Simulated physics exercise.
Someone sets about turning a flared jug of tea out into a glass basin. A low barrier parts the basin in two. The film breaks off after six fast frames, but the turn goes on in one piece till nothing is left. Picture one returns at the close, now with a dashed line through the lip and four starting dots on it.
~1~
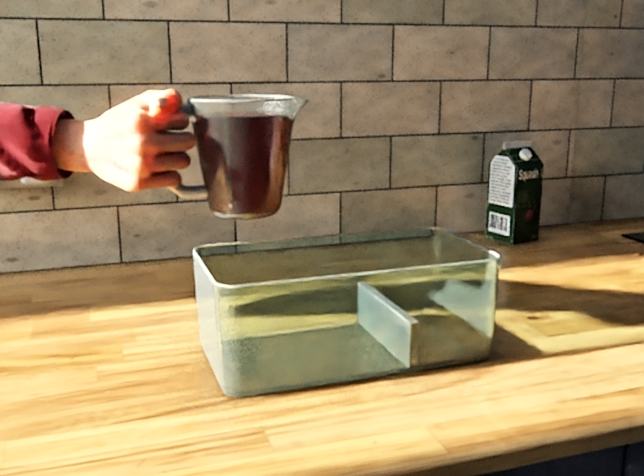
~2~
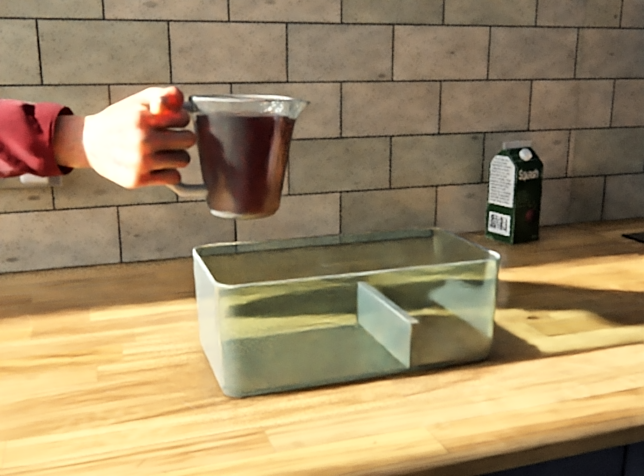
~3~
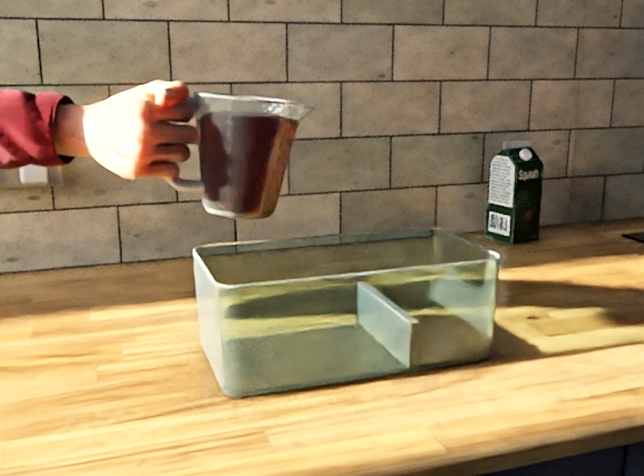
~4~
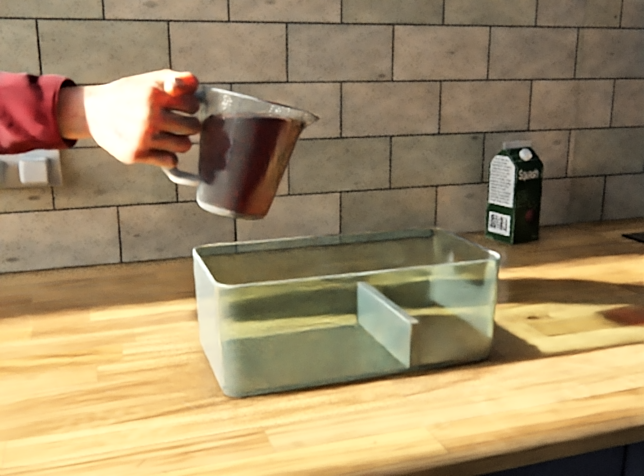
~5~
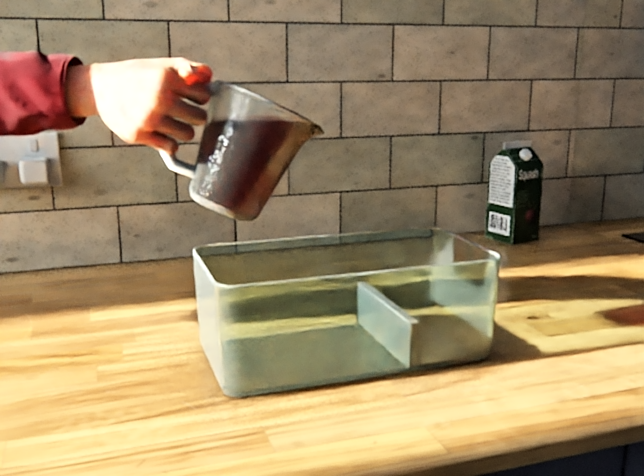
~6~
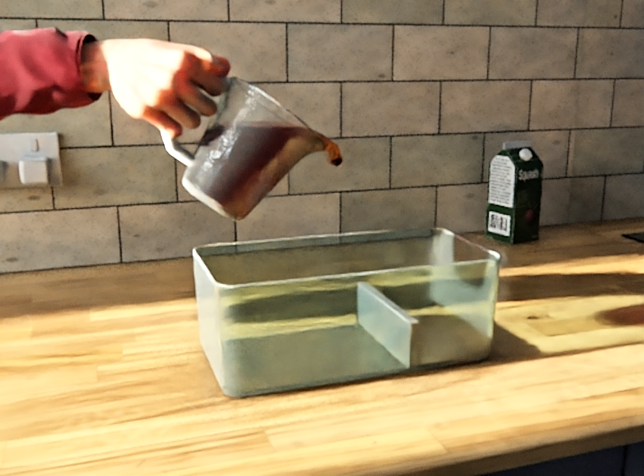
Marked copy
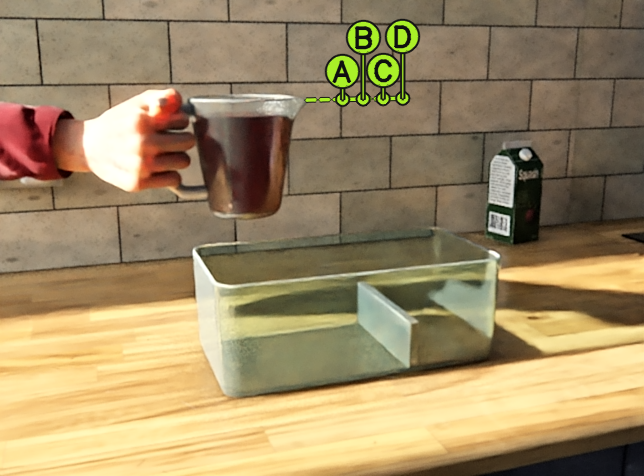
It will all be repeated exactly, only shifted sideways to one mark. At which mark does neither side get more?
Best: A.
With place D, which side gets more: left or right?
The right one.
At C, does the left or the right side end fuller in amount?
The right one.
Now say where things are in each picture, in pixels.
The first frame shows upright, lip at (306, 100); basin from (221, 395) to (488, 355); top of the wall at (385, 300); nothing has left yet.
The second frame shows upright, lip at (308, 102); nothing has left yet.
The third frame shows tipped about 7°, lip at (312, 107); nothing has left yet.
The fourth frame shows tipped about 14°, lip at (317, 117); nothing has left yet.
The fifth frame shows tipped about 25°, lip at (322, 131); nothing has left yet.
The sixth frame shows tipped about 37°, lip at (324, 149); tea is over the lip, down to (334, 162).
On the marked copy, A at (342, 99); B at (363, 99); C at (383, 98); D at (402, 98).
With A, about 55 % ends left of the wall and 45 % right of it.
With B, about 27 % ends left of the wall and 72 % right of it.
With C, about 17 % ends left of the wall and 80 % right of it; 3 % is lost outside.
With D, about 14 % ends left of the wall and 85 % right of it.
